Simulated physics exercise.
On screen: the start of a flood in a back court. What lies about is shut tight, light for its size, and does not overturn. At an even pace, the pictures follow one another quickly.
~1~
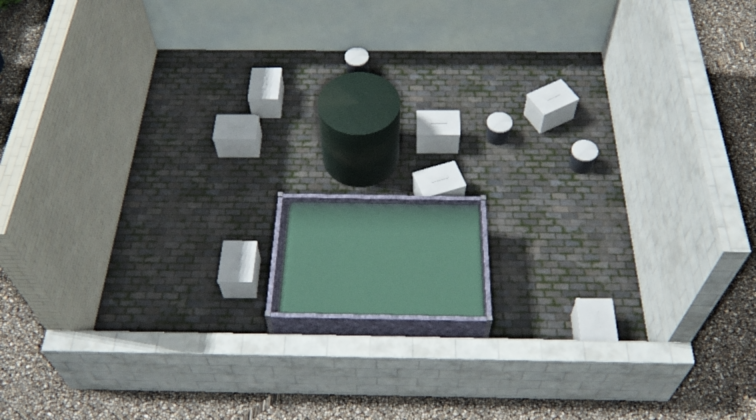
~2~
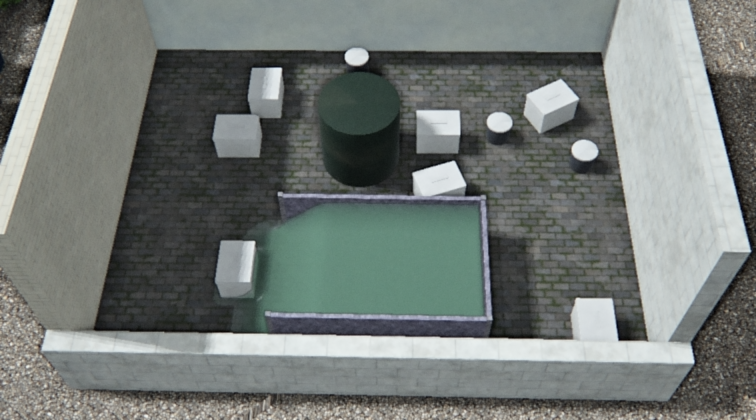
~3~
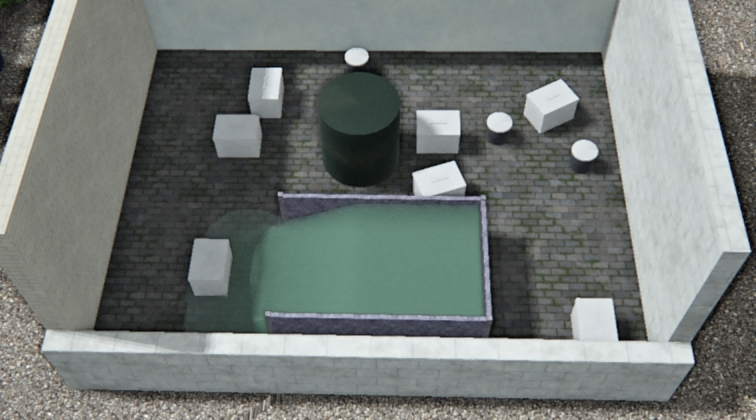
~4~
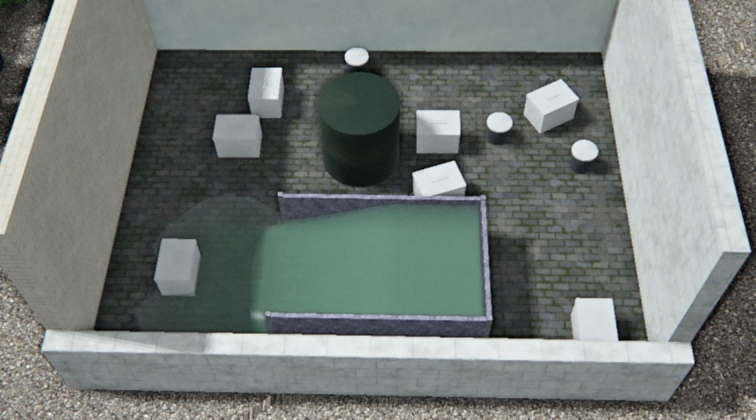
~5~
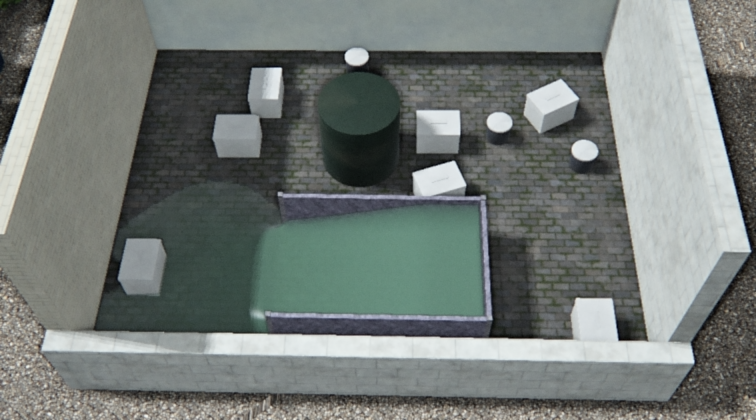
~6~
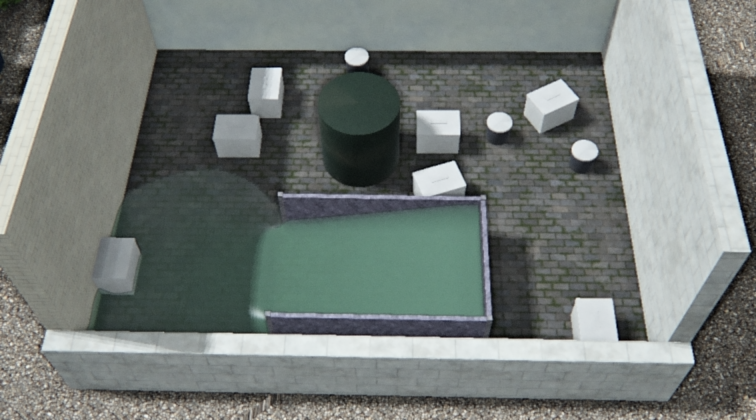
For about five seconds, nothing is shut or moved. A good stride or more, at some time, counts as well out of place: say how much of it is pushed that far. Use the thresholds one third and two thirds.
I'd put it between one third and two thirds.
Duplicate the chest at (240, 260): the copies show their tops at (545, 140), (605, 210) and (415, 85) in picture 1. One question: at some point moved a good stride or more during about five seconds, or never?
Twin one: Barely shifts; twin two: Barely shifts; twin three: Slides well clear.
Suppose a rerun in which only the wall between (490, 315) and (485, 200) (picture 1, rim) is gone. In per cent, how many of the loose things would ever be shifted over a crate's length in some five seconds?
Estimate: Close to 70 in a hundred.
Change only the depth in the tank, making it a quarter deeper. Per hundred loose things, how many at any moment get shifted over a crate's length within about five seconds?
Roughly 70 per cent of them.
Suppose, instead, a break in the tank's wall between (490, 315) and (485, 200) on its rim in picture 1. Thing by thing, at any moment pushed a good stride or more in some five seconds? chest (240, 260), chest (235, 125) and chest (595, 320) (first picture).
One after another: Never gets that far, then never gets that far, then goes the distance.
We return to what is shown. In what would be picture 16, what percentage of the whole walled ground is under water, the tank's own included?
Something close to 40 per cent.
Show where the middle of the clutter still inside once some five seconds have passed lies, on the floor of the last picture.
That averages to about (474, 148) on the floor.
A moment on, 1 of 10 are well off their spots; 1 afloat.
Next, 1 of 10 are well off their spots; 1 afloat.
Later, 2 of 10 are well off their spots; 2 afloat.
In the end, 4 of 10 are well off their spots, and 4 have been at some point; 1 afloat.
